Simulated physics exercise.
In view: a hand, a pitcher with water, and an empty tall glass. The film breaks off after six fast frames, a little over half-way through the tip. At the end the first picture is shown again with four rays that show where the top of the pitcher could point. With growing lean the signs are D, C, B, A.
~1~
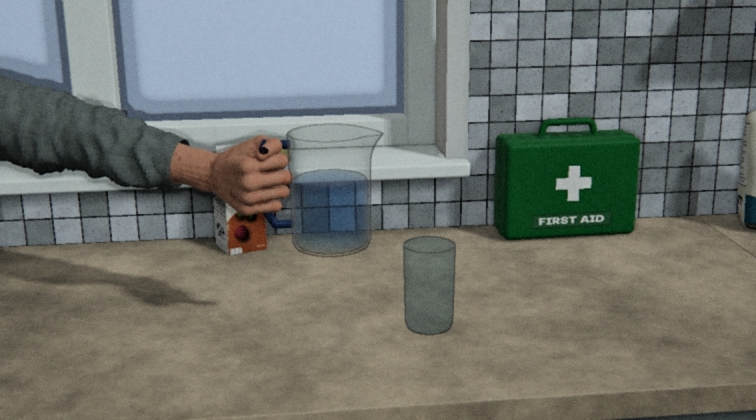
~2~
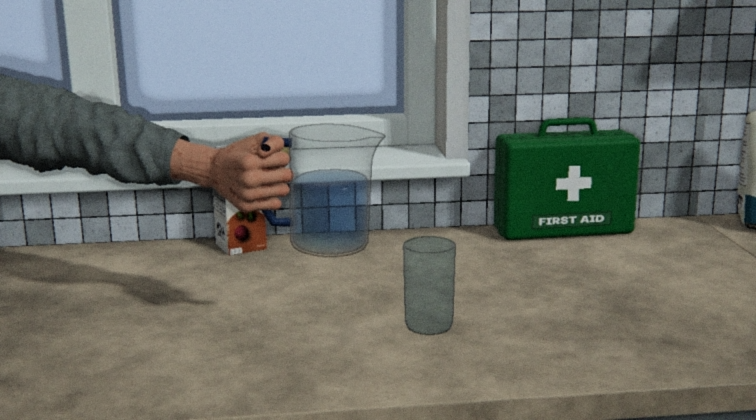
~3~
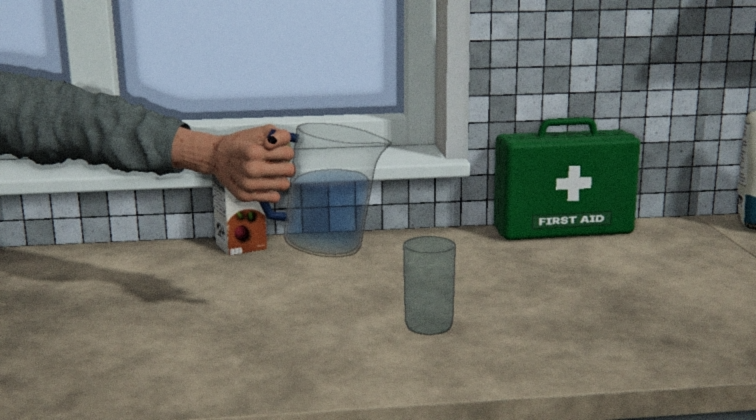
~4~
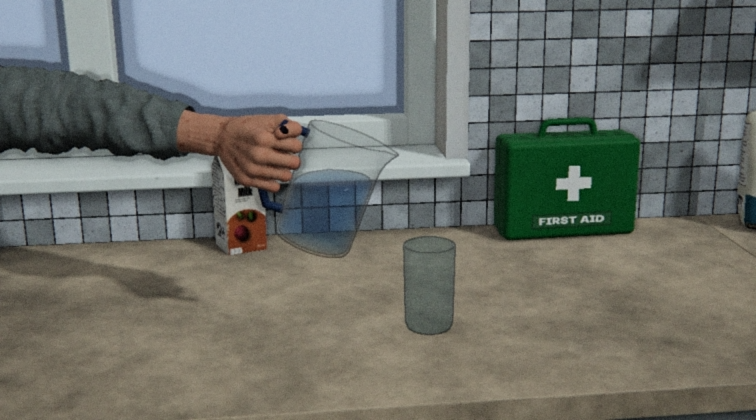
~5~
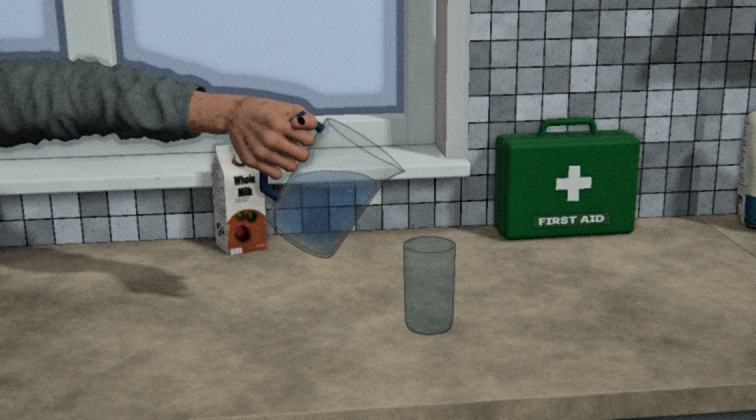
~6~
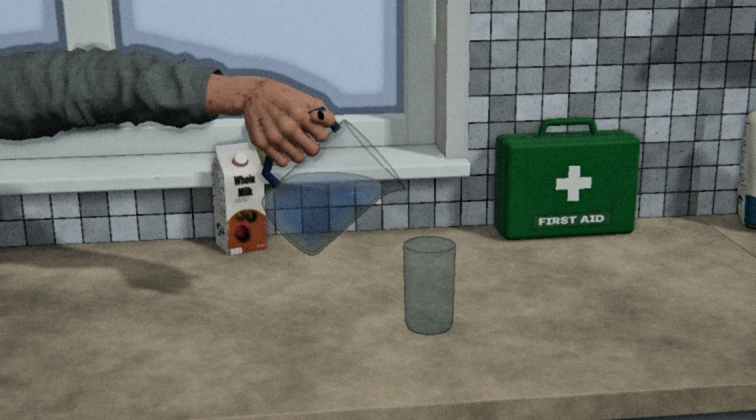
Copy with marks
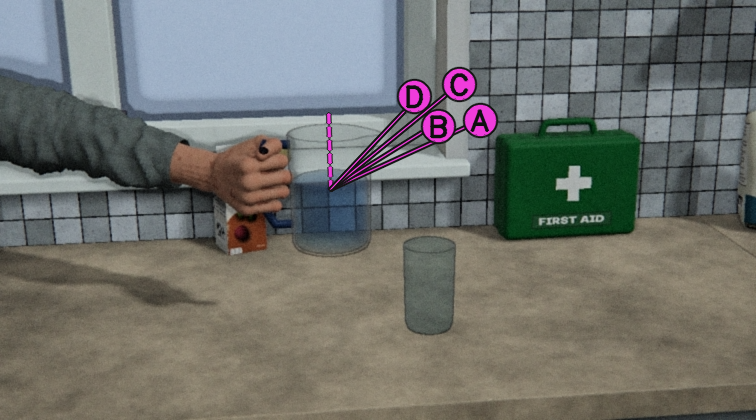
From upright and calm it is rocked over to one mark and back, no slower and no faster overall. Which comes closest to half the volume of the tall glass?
Take A.
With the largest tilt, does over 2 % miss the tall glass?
No.
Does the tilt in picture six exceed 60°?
No.
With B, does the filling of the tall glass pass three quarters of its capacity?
No, it does not.
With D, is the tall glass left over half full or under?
Under.
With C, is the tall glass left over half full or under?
Under half.
On the marked copy, A at (464, 127); B at (421, 132); C at (445, 95); D at (404, 111).
Choosing A, the tall glass ends with about 48 % of what it can hold.
Choosing B, the tall glass ends with about 24 % of what it can hold.
Choosing C, the tall glass ends with about 8 % of what it can hold.
Choosing D, nothing reaches the tall glass.
